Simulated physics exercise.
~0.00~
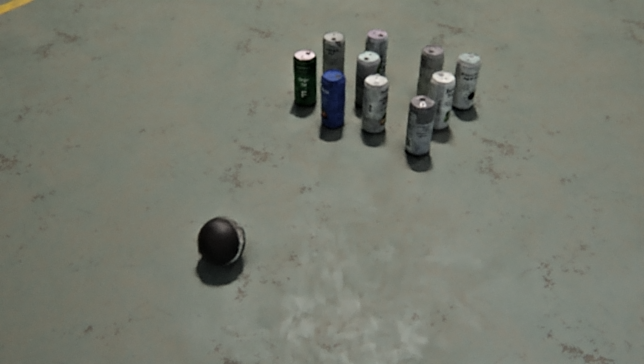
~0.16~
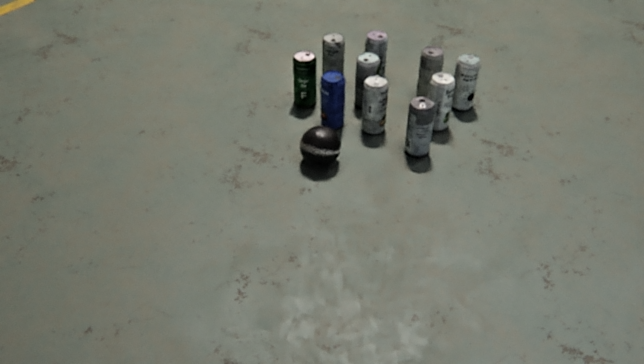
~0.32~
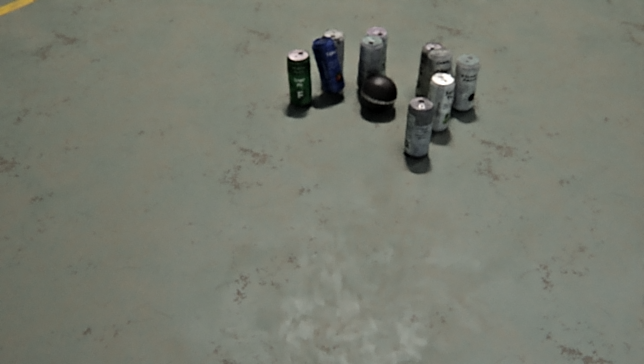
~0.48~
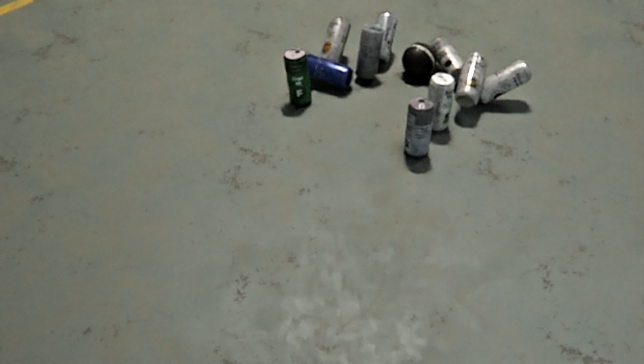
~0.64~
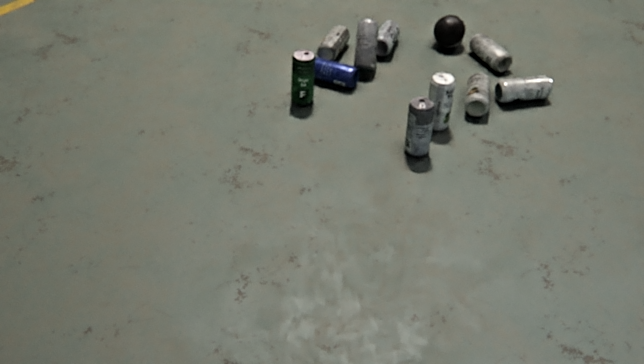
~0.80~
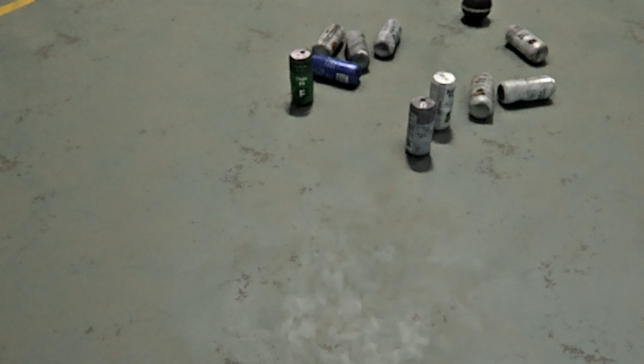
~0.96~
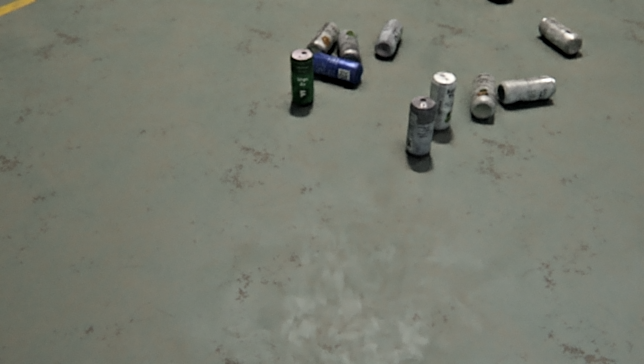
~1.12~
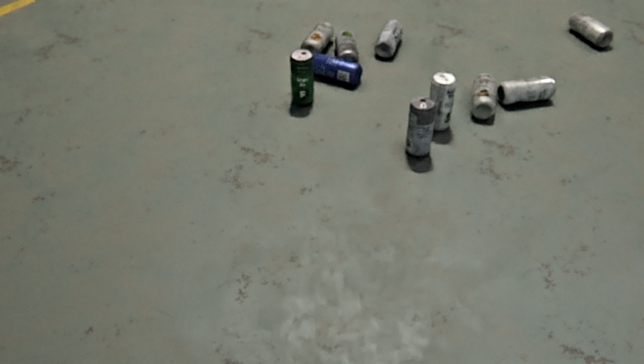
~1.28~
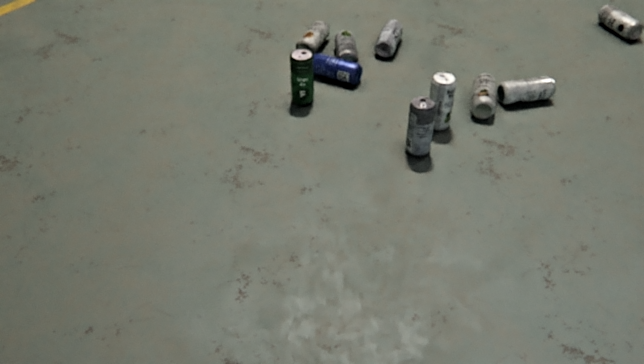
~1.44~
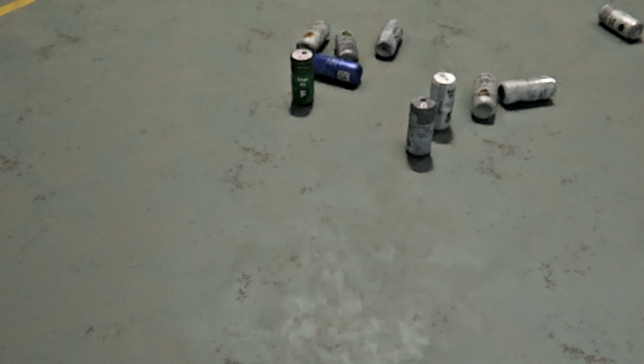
A dark ball rolled across the grey floor into a cluster of upright tubes, knocking most of them over, and carried on out of view at the top, while one tube rolled off to the right and the green one and two pale ones stayed standing.
